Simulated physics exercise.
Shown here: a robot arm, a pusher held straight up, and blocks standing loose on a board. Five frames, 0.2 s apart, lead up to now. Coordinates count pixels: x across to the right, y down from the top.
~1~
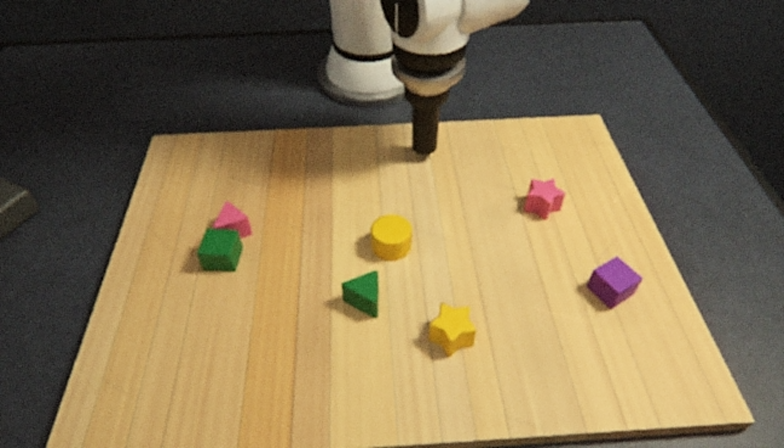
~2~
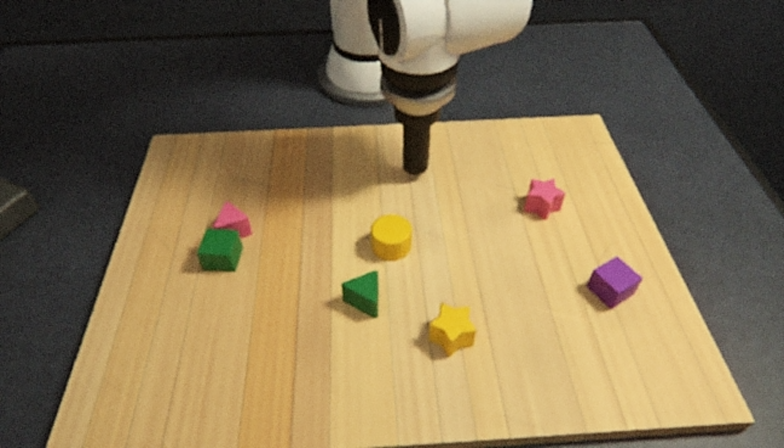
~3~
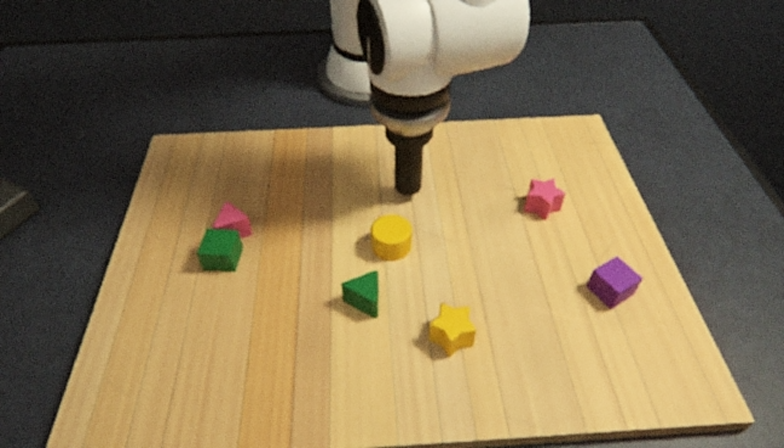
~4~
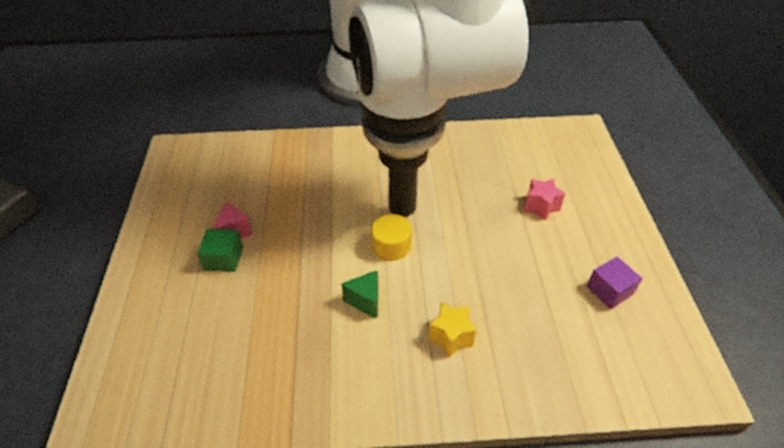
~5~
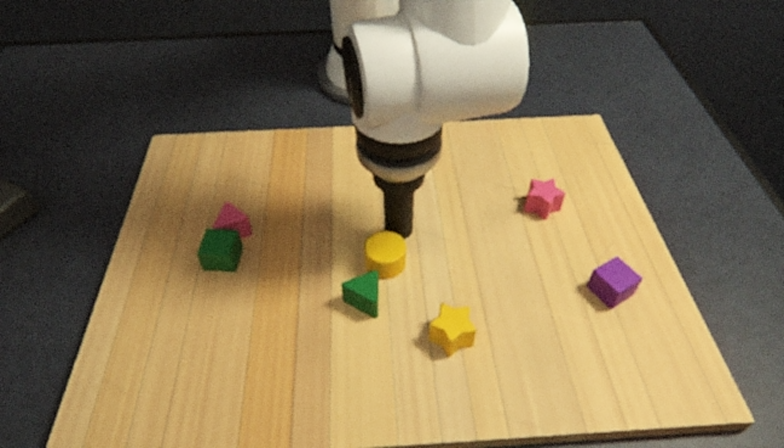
The footage shows a robot arm lowering its dark upright pusher across a wooden board scattered with colourful blocks, moving toward the viewer and slightly left, then nudging the yellow cylinder a short way toward the green triangle.
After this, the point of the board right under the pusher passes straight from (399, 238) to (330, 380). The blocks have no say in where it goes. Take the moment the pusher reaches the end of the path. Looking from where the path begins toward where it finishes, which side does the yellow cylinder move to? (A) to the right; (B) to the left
Letter B.
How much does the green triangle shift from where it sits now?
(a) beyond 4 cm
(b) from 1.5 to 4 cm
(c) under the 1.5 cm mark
Choice a: Beyond 4 cm.
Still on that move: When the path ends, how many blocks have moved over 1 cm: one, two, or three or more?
Blocks that move over 1 cm: Two.
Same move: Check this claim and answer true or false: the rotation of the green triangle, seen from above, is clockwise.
True.
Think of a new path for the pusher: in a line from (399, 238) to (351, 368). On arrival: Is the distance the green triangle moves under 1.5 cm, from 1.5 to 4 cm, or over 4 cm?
Travel: Beyond 4 cm.
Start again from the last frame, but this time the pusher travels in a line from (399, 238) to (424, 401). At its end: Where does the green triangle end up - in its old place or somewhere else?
From what I can tell, it won't keep its place.
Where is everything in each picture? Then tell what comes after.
The first frame shows lower end of the pusher at (424, 147), tops of blocks, green triangle at (365, 285), yellow cylinder at (391, 228), yellow star at (454, 320).
The second frame shows pusher at (416, 166), blocks as before.
The third frame shows pusher at (408, 186), blocks as before.
The fourth frame shows pusher at (403, 207), blocks as before.
The fifth frame shows pusher at (399, 230), green triangle at (365, 285), yellow cylinder at (385, 245), yellow star at (454, 320).
On the path given first. One third of the way, pusher at (378, 272); green triangle at (346, 318), turned 80° clockwise; yellow cylinder at (372, 294).
Two thirds of the way, pusher at (354, 319); green triangle at (321, 363), turned 95° clockwise; yellow cylinder at (358, 346).
At the end, pusher at (329, 373); green triangle at (297, 400), turned 115° clockwise; yellow cylinder at (360, 390); yellow star not moved.
